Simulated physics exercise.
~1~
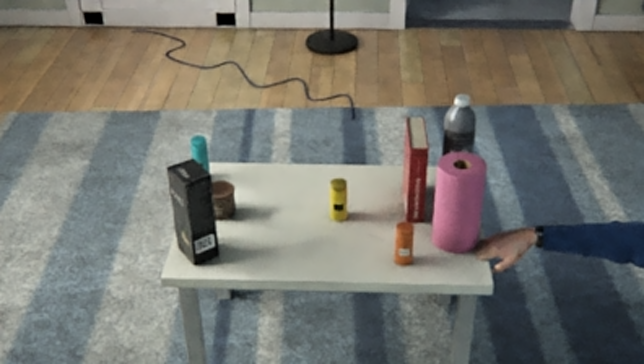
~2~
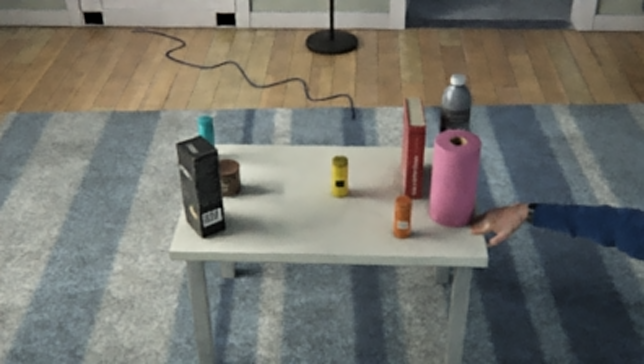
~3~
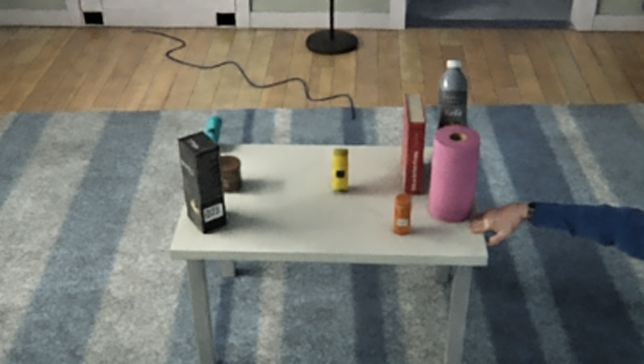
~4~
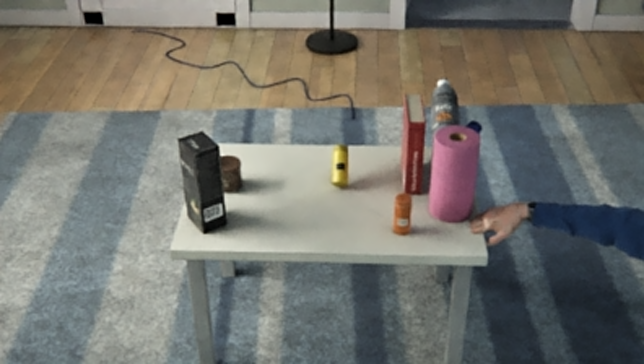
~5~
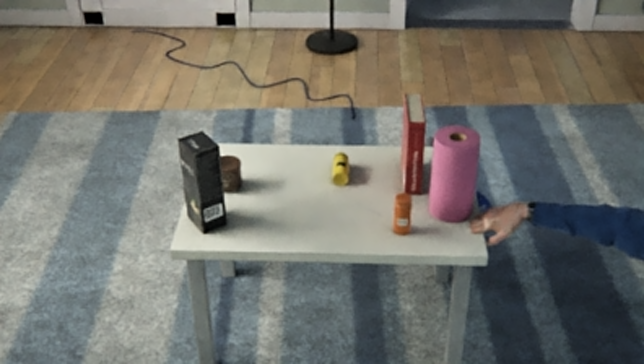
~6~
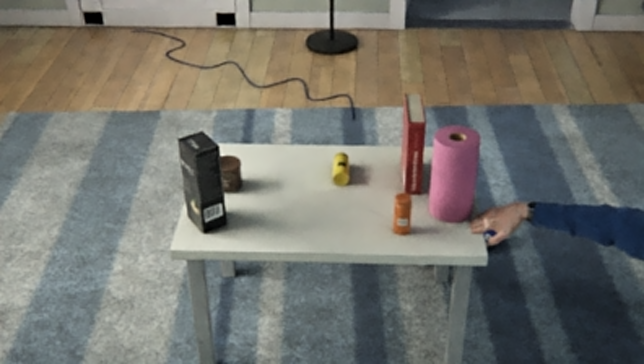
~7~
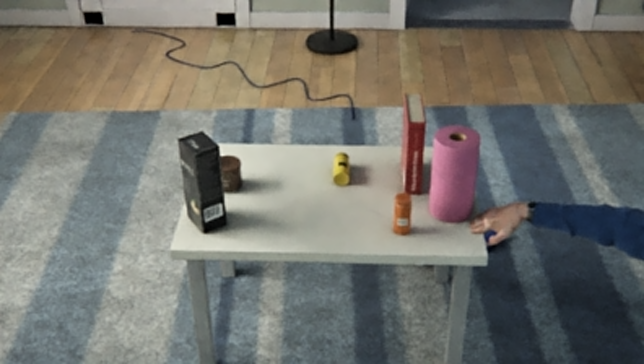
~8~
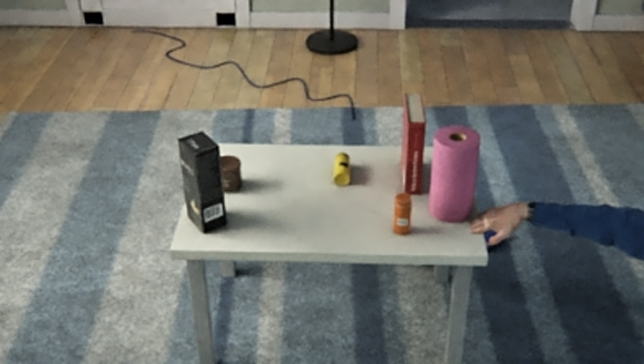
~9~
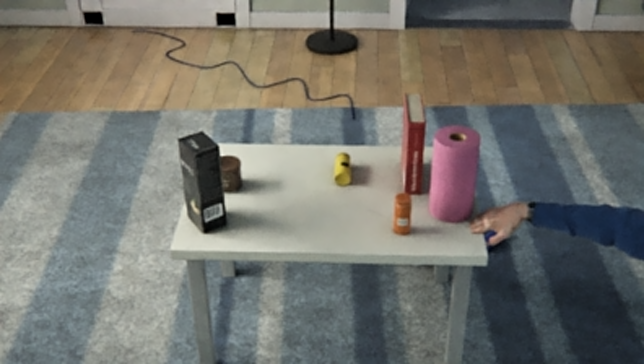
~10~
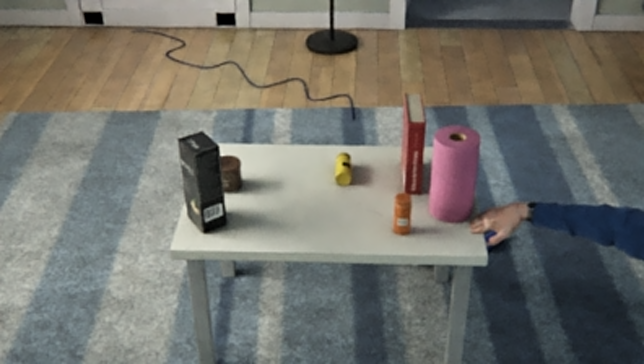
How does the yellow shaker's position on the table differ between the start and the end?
At the start the yellow shaker stands upright on the table, and by the end it is lying on its side there.
In this clip, a hand at the right edge of a light table stays on it as it jerks away from the viewer; a turquoise shaker, then a grey bottle and small blue object, drop off the back, and a yellow shaker topples while the other items remain standing.
